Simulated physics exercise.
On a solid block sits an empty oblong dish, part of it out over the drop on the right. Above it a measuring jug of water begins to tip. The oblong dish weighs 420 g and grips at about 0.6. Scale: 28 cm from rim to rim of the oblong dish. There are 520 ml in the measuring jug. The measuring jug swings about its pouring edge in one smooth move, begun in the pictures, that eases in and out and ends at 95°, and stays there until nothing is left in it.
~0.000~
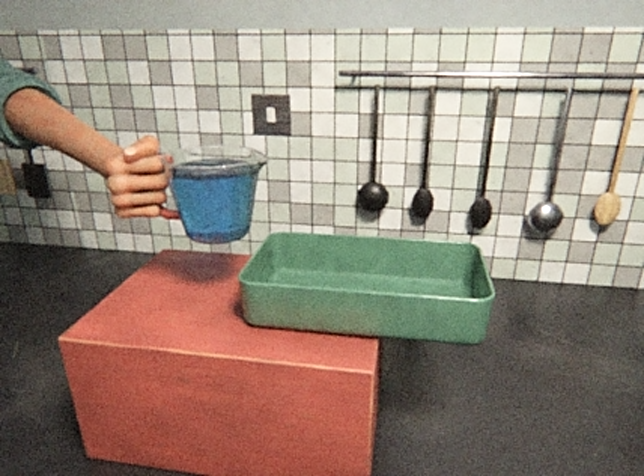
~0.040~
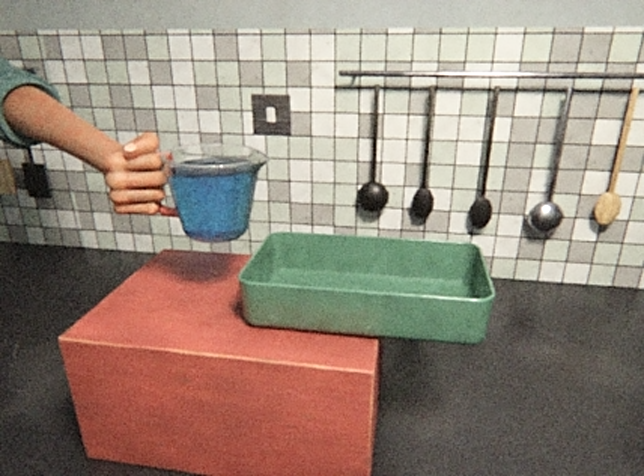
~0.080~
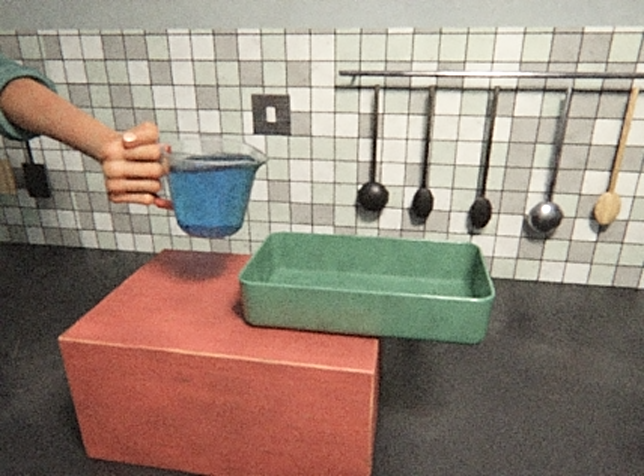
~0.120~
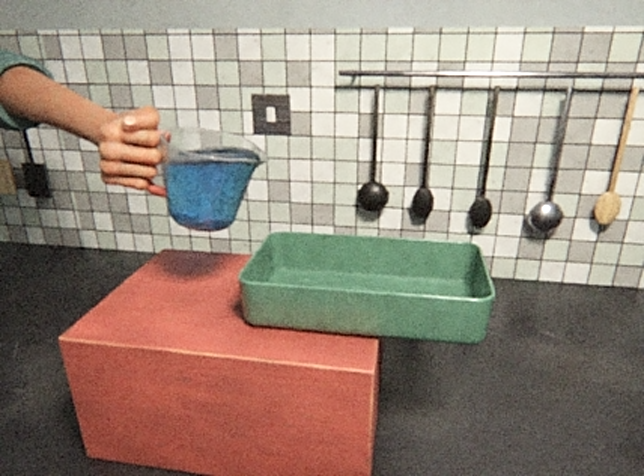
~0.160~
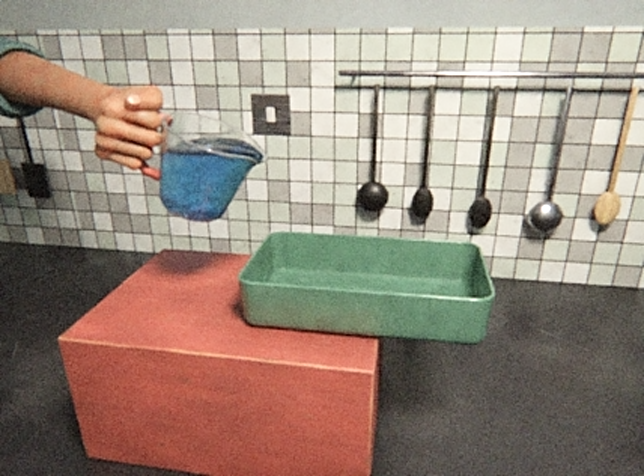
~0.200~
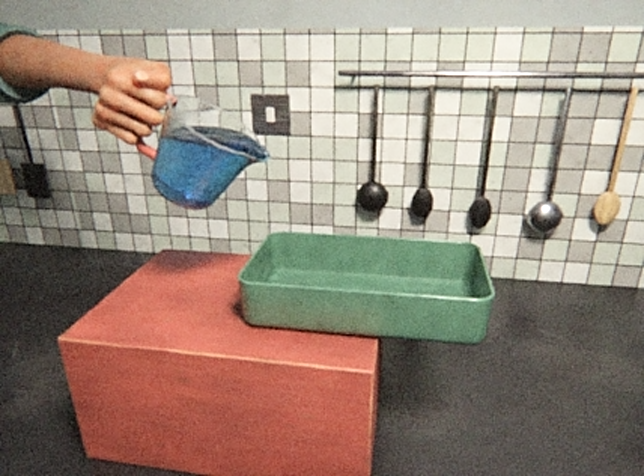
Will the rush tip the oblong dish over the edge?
This oblong dish remains level.
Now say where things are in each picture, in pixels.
In the first frame, it leans 0°; its right rim is at (269, 160); the water meets the walls at (174, 166) and (257, 169); the oblong dish's rim runs from (255, 255) to (486, 270); the block's edge is at (370, 372).
In the second frame, it leans 1°; its right rim is at (269, 160); the water meets the walls at (174, 165) and (257, 167).
In the third frame, it leans 6°; its right rim is at (268, 160); the water meets the walls at (174, 162) and (258, 162).
In the fourth frame, it leans 13°; its right rim is at (268, 160); the water meets the walls at (172, 156) and (260, 157).
In the fifth frame, it leans 22°; its right rim is at (267, 160); the water meets the walls at (170, 146) and (264, 155); 1 per cent is over the edge.
In the sixth frame, it leans 33°; its right rim is at (267, 160); the water meets the walls at (168, 133) and (260, 150); 2 per cent is over the edge.
After 0.44 s the tilt is 92° and 55 per cent is still to pour; the oblong dish lies level with 6 per cent in it.
After 0.62 s the tilt is 95° and 9 per cent is still to pour; the oblong dish lies level with 59 per cent in it.
After 0.80 s the tilt is 95° and 1 per cent is still to pour; the oblong dish lies level with 64 per cent in it.
After 1.00 s the tilt is 95° and 0 per cent is still to pour; the oblong dish lies level with 82 per cent in it.
In the end the oblong dish lies level with 83 per cent in it.
